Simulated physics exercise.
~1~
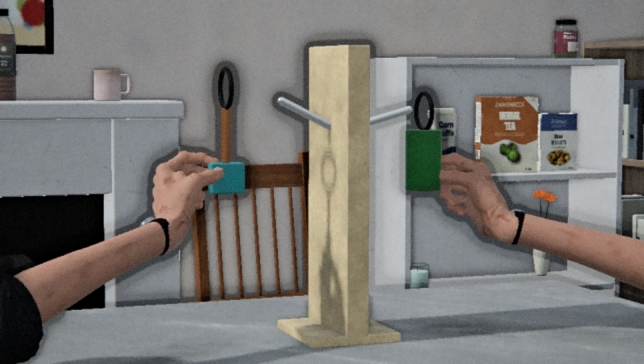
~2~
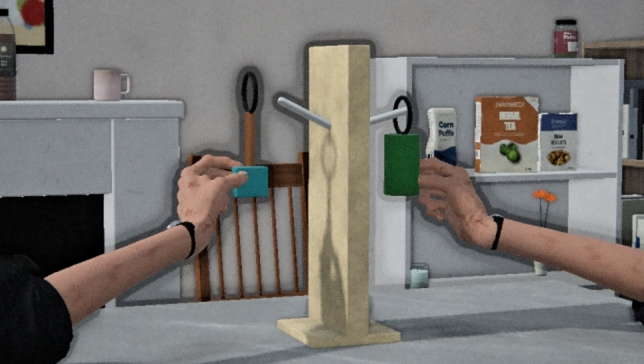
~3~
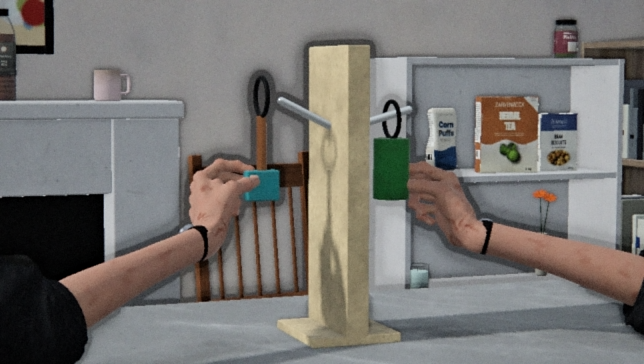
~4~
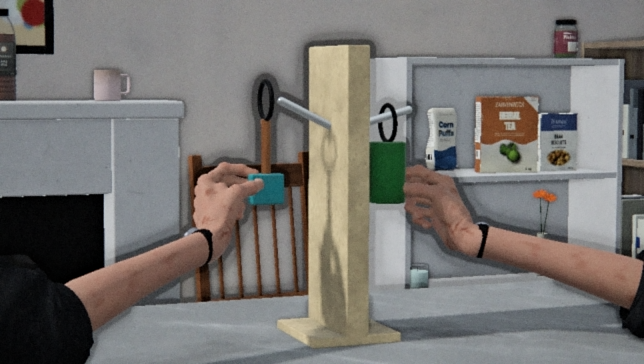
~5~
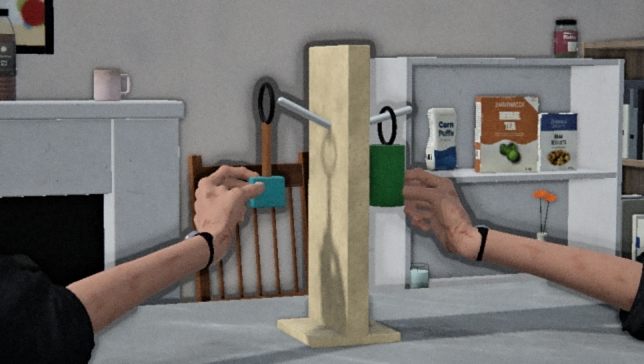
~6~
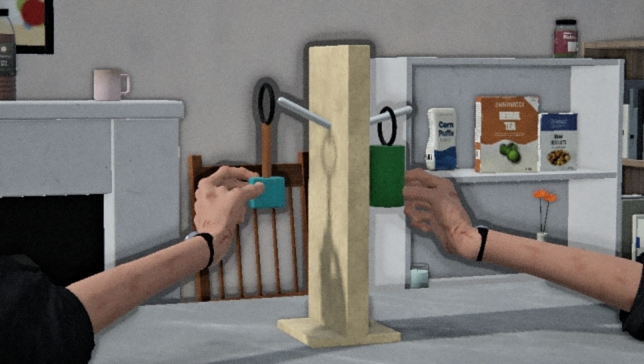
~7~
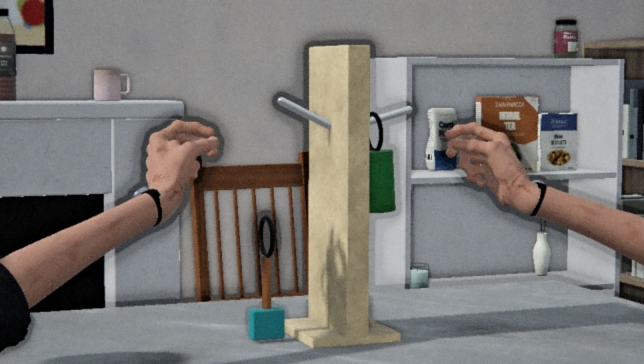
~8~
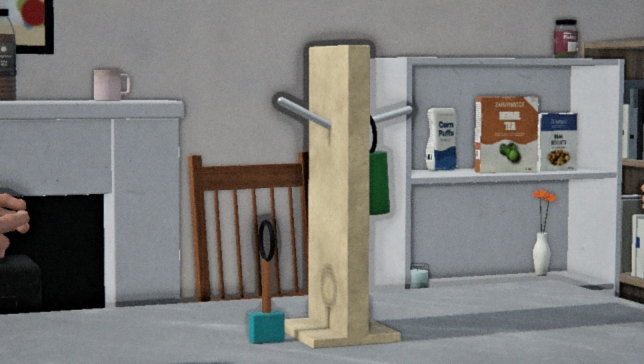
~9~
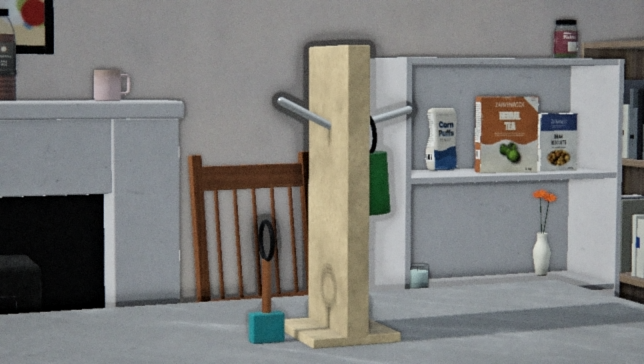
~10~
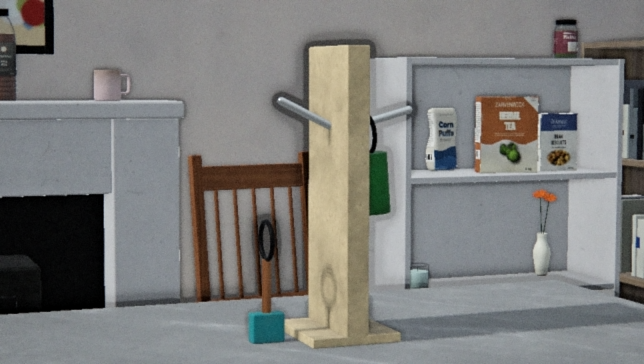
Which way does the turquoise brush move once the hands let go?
The turquoise brush moves down, ending up on the surface beside the foot of the stand.
At a wooden peg stand, two hands let go; the green lantern hangs, the turquoise brush drops.
